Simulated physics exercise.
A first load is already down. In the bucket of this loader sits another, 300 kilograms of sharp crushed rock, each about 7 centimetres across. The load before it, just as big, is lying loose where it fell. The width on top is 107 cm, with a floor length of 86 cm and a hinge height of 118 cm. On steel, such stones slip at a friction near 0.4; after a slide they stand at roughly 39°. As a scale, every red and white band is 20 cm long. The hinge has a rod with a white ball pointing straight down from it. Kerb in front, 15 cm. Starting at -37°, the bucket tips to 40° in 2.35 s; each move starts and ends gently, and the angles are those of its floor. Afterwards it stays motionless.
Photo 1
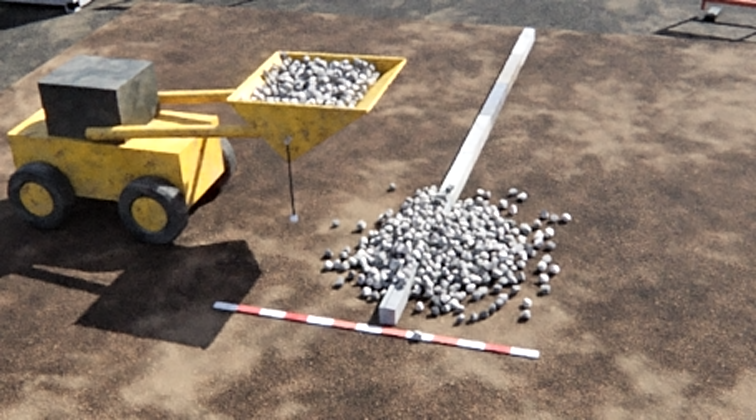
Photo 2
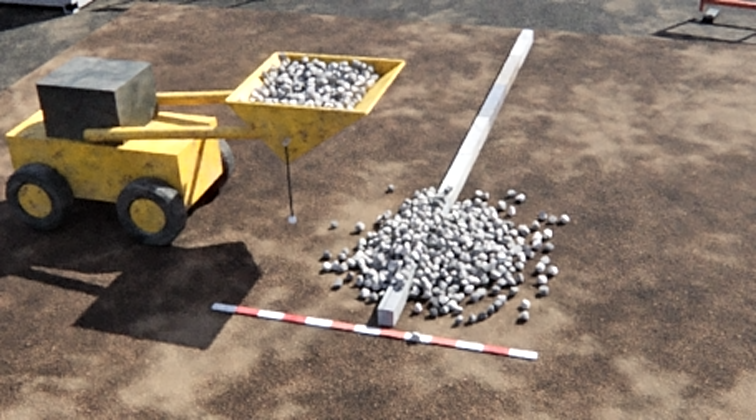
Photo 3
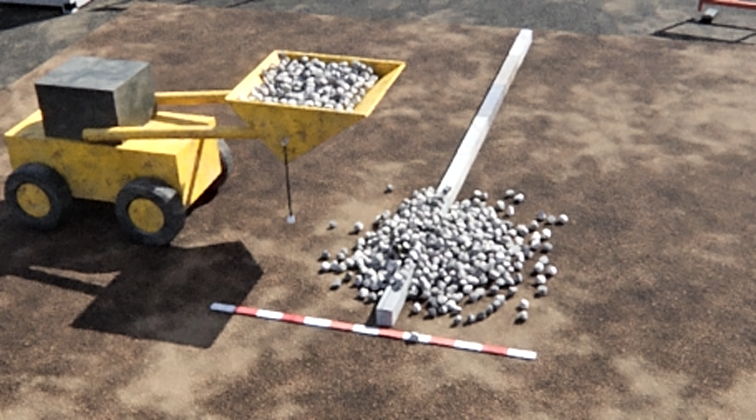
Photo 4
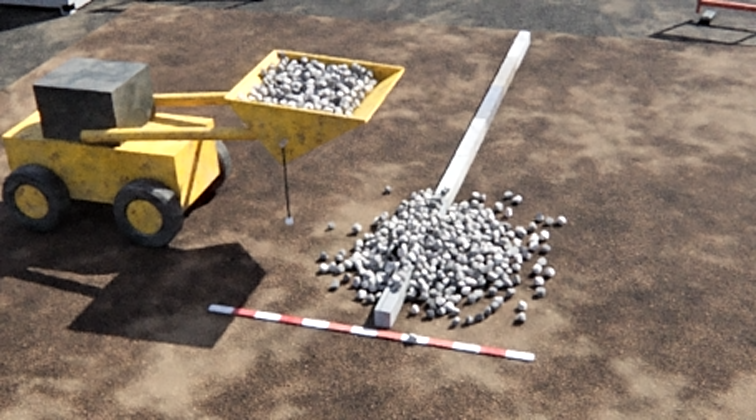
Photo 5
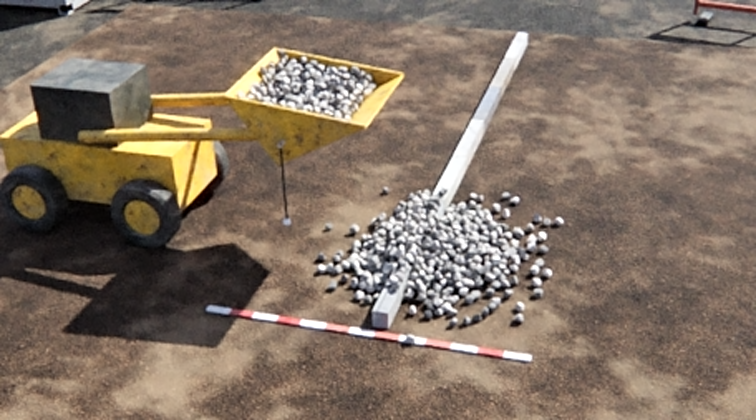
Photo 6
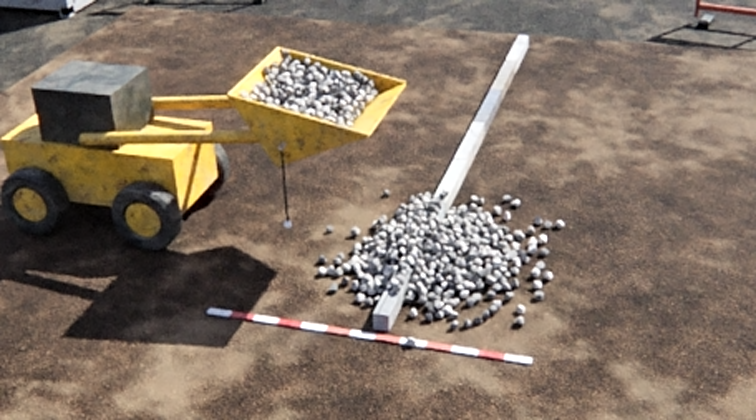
On a patch of brown, gritty ground in sunlight, seen from above at an angle, a yellow loader with a dark grey block on top stands at left, its raised bucket full of grey stones. To the right, a loose heap of similar stones lies across a long pale kerb, beside a red and white striped rod. The bucket slowly tilts forward, its right edge dipping slightly, while the view shifts very slightly.
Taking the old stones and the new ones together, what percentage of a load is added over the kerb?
About 12 per cent.
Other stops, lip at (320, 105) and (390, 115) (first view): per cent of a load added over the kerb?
First place: Roughly 0 %; second place: Roughly 45 %.
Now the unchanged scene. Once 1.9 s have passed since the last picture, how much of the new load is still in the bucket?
That works out to about 25 %.
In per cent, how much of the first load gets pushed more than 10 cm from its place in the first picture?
Estimate: 0 %, roughly.
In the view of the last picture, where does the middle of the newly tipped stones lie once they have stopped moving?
They come to rest centred about (388, 231).
Then, 1.2 s after the last picture the floor is at 28°; in per cent of one load, 98 in the bucket, 44 on this side of the kerb, 58 over the kerb; the foremost stones are at (541, 273).
Then, 1.9 s after the last picture the floor is at 40°; in per cent of one load, 24 in the bucket, 115 on this side of the kerb, 61 over the kerb; the foremost stones are at (541, 273).
Then, 2.2 s after the last picture the floor is at 40°; in per cent of one load, 1 in the bucket, 132 on this side of the kerb, 68 over the kerb; the foremost stones are at (541, 273).
Then, 4.8 s after the last picture the floor is at 40°; in per cent of one load, 0 in the bucket, 130 on this side of the kerb, 70 over the kerb; the foremost stones are at (541, 273). Net gain over the kerb, 12.
